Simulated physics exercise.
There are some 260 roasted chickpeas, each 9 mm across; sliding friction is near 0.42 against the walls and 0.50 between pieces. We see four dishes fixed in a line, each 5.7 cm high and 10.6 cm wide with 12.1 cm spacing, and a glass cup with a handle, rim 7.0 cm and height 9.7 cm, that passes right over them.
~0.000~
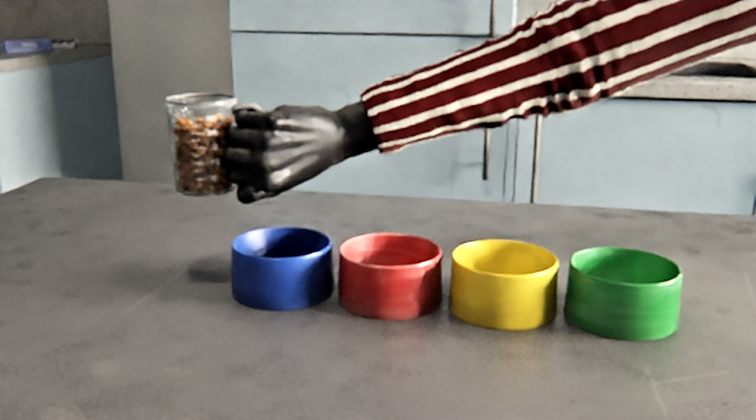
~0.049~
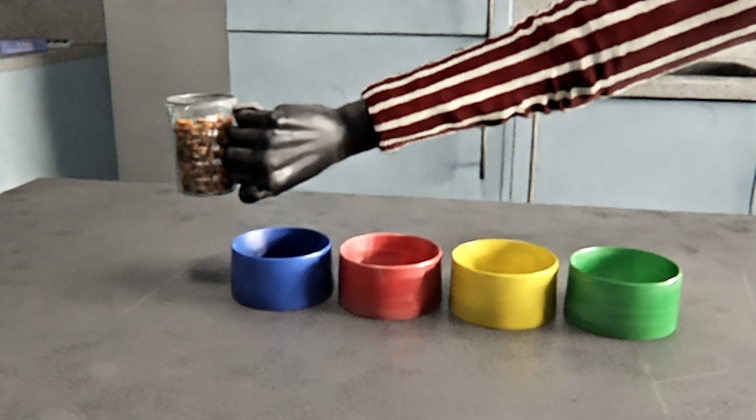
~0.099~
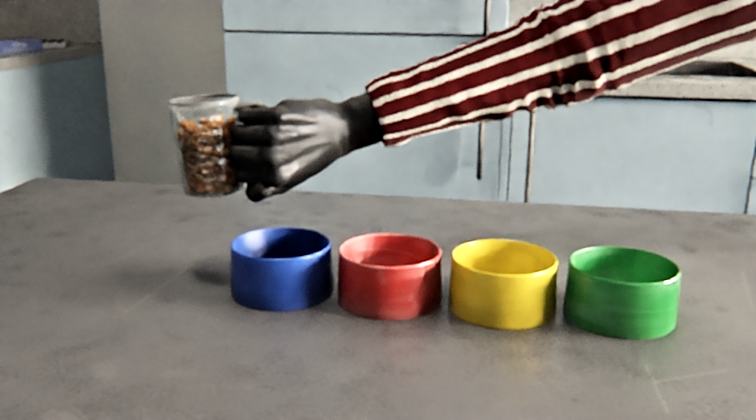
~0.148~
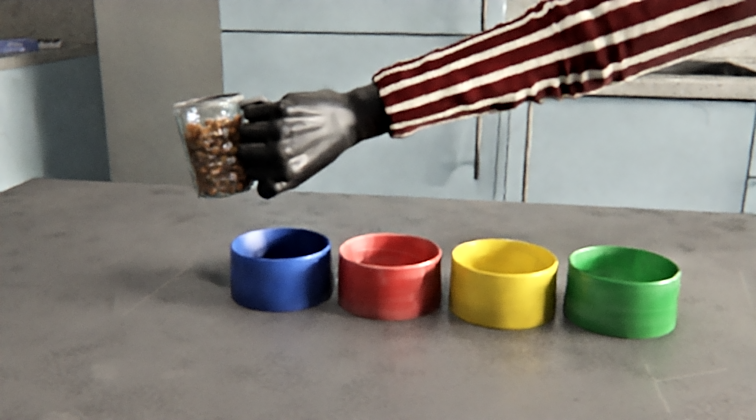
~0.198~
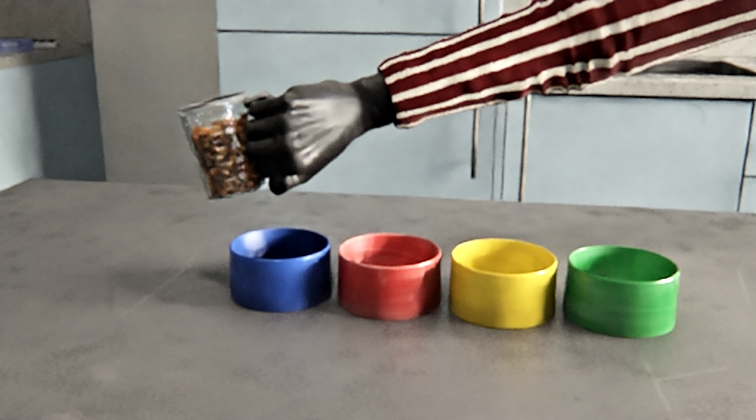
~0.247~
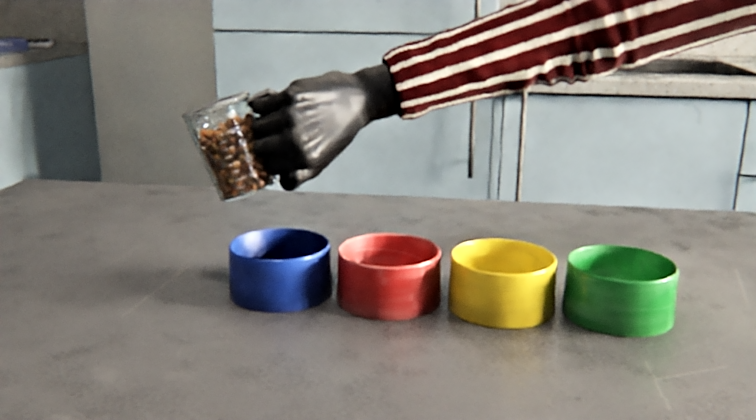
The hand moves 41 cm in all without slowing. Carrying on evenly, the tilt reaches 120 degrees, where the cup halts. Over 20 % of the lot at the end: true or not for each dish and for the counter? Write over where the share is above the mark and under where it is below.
Red dish: Over; blue dish: Under; green dish: Under; yellow dish: Under; counter: Under.
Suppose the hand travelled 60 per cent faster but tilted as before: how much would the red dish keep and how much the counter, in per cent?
Shares - red 0, counter 0.
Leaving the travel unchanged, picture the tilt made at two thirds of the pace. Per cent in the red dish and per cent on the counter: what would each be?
It would be red 10 and counter 10.
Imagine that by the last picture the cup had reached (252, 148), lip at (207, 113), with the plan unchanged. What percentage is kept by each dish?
You'd end up with red at 0, blue at 0, green at 0 and yellow at 100.
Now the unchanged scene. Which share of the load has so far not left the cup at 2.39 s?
It should be near 0 per cent.
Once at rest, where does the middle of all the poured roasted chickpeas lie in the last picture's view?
Somewhere around (388, 283) in the final frame.
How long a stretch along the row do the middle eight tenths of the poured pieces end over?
That stretch measures near 7 centimetres.
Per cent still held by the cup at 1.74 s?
Roughly 0 percent.
Then, at 1.15 s, tilt 114 degrees; cup holds 95 %, red 5 %.
After 1.74 s, tilt 120 degrees; cup holds 0 %, red 95 %.
After 2.39 s, tilt 120 degrees; cup holds 0 %, red 95 %.
At rest (2.7 s), red 95 %, blue 0 %, green 0 %, yellow 0 %, counter 5 %.
